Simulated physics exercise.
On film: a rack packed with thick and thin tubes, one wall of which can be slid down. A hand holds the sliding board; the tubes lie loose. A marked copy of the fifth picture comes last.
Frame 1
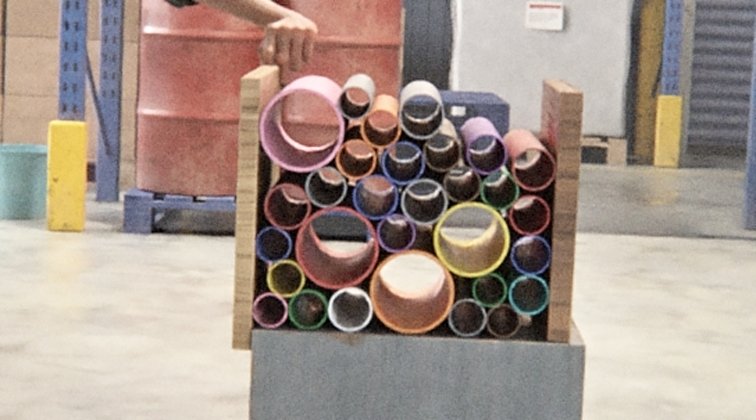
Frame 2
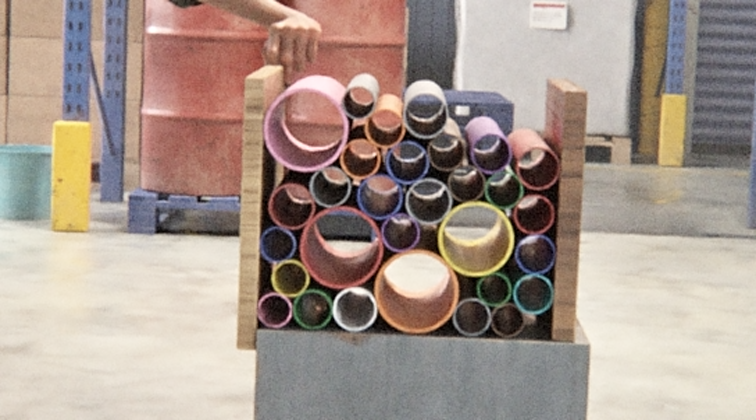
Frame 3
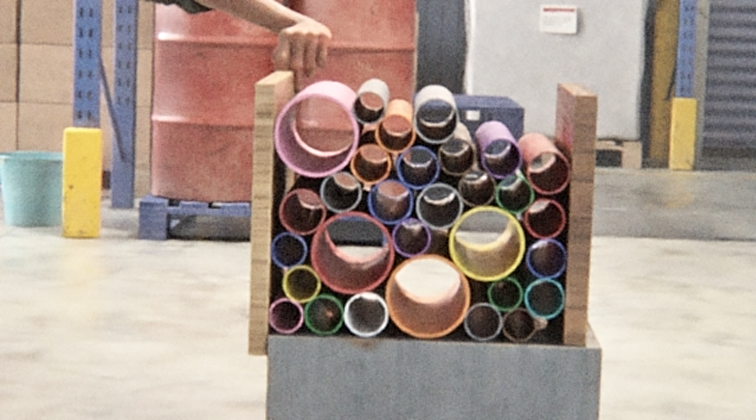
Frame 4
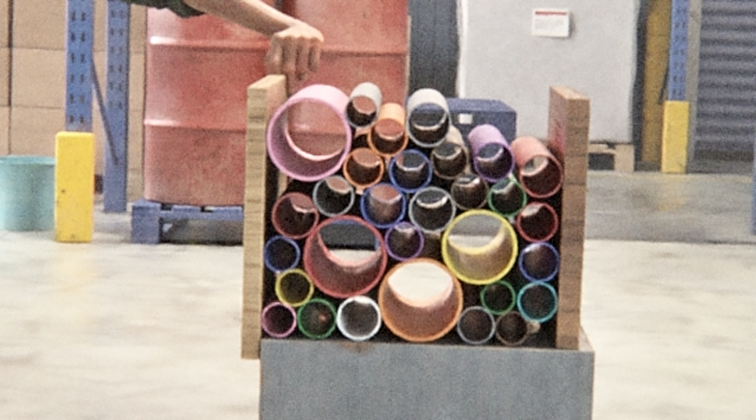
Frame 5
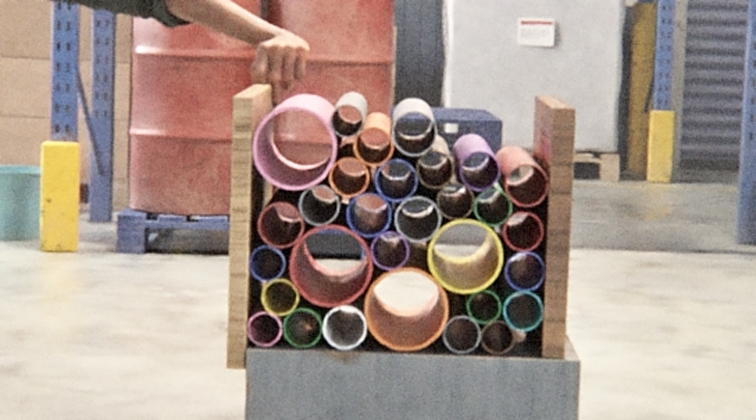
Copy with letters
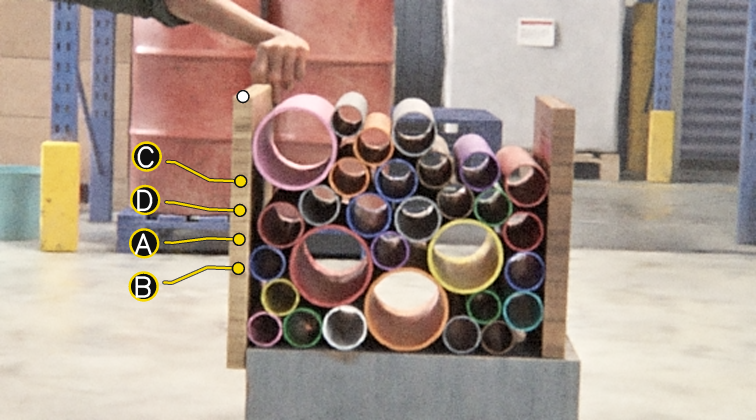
The clip shows a hand held above the left board of a rack packed with loose, colourful thick and thin tubes. The view shifts slightly, while the hand, boards and tubes show little or no movement relative to one another.
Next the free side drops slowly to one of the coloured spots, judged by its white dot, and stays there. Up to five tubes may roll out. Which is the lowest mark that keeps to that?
Slide it to B.
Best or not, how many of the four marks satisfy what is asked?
Four of them.
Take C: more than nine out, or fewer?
It loses fewer than nine.
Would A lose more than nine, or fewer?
At A, fewer than nine.
On the marked copy, A at (239, 239); B at (238, 269); C at (241, 181); D at (240, 211); the white dot at (243, 97).
With B. Early on, top of the board (251, 178).
Further on, top of the board (249, 266).
At the end, top of the board (249, 268), three out over the board.
As for the rest, A two out over the board; C none out over the board; D two out over the board.
